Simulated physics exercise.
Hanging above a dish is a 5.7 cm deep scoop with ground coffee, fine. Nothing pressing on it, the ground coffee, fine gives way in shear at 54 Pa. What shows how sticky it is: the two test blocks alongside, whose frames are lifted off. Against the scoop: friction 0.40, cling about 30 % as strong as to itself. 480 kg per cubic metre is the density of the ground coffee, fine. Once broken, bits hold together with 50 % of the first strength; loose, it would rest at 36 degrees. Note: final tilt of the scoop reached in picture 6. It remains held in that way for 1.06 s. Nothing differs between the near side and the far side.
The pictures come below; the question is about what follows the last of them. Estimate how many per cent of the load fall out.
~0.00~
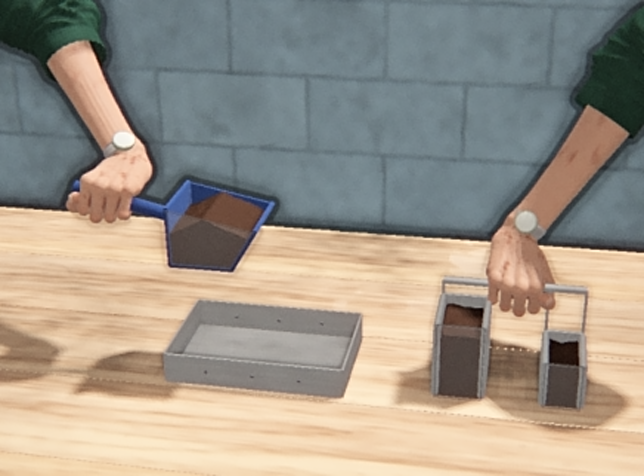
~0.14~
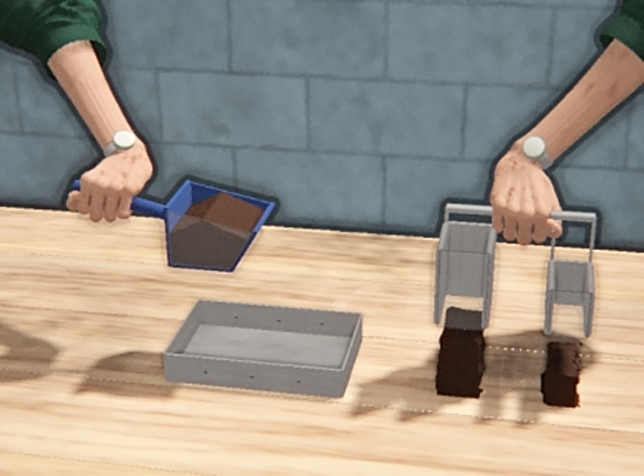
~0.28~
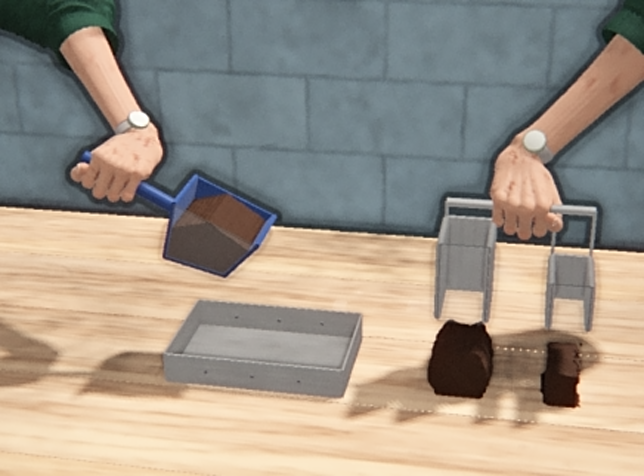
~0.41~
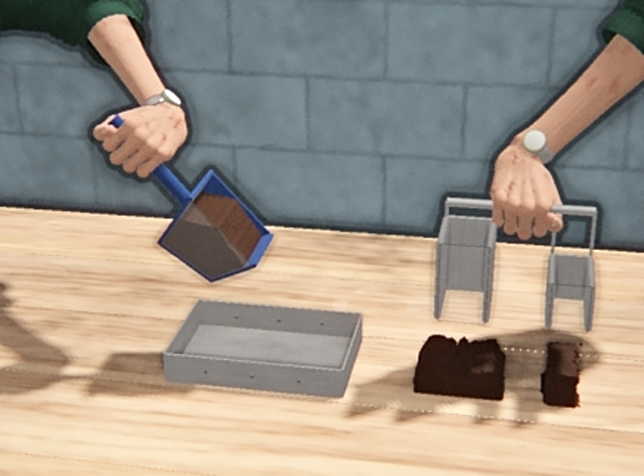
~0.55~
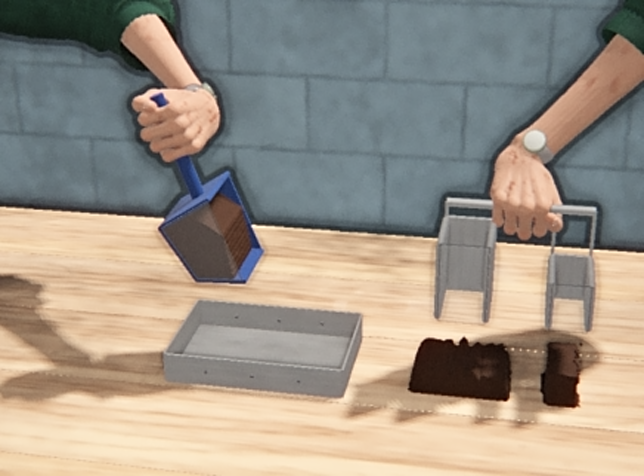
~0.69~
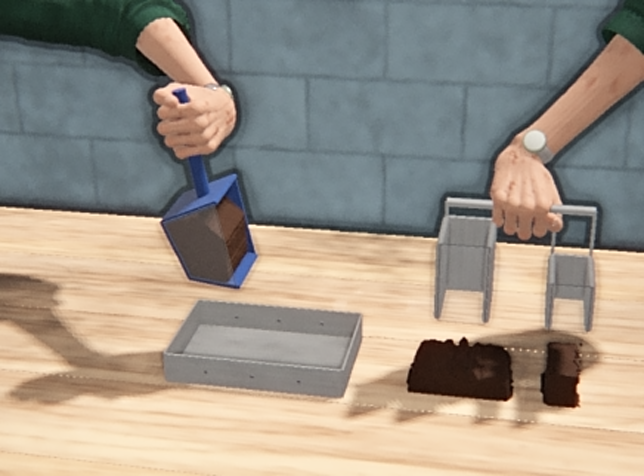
36 %.
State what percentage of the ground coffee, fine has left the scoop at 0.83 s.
Near 0 per cent then.
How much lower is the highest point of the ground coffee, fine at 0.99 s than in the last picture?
Measured change: Around 1.0 cm.
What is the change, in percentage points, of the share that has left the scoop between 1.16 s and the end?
I'd put it at close to 16 percent.
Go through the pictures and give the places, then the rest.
The first picture shows lip at (252, 232), tilt 0 degrees; highest point of the ground coffee, fine at (201, 221); test blocks 9.8 cm, 5.4 cm high (left to right).
The second picture shows lip at (253, 232), tilt 1 degrees; highest point of the ground coffee, fine at (201, 221); test blocks 9.4 cm, 5.4 cm high (left to right).
The third picture shows lip at (255, 245), tilt 14 degrees; highest point of the ground coffee, fine at (205, 222); test blocks 7.5 cm, 5.4 cm high (left to right).
The fourth picture shows lip at (253, 264), tilt 36 degrees; highest point of the ground coffee, fine at (185, 221); test blocks 4.9 cm, 5.3 cm high (left to right).
The fifth picture shows lip at (244, 280), tilt 57 degrees; highest point of the ground coffee, fine at (188, 217); test blocks 4.4 cm, 5.3 cm high (left to right).
The sixth picture shows lip at (238, 285), tilt 67 degrees; highest point of the ground coffee, fine at (196, 217); test blocks 4.3 cm, 5.3 cm high (left to right).
By 0.83 s, the scoop is at 67 degrees and 0 % has left it.
By 0.99 s, the scoop is at 67 degrees and 0 % has left it.
By 1.16 s, the scoop is at 67 degrees and 19 % has left it.
By 1.32 s, the scoop is at 67 degrees and 36 % has left it.
By 1.59 s, at the end, the scoop is at 67 degrees and 36 % has left it.
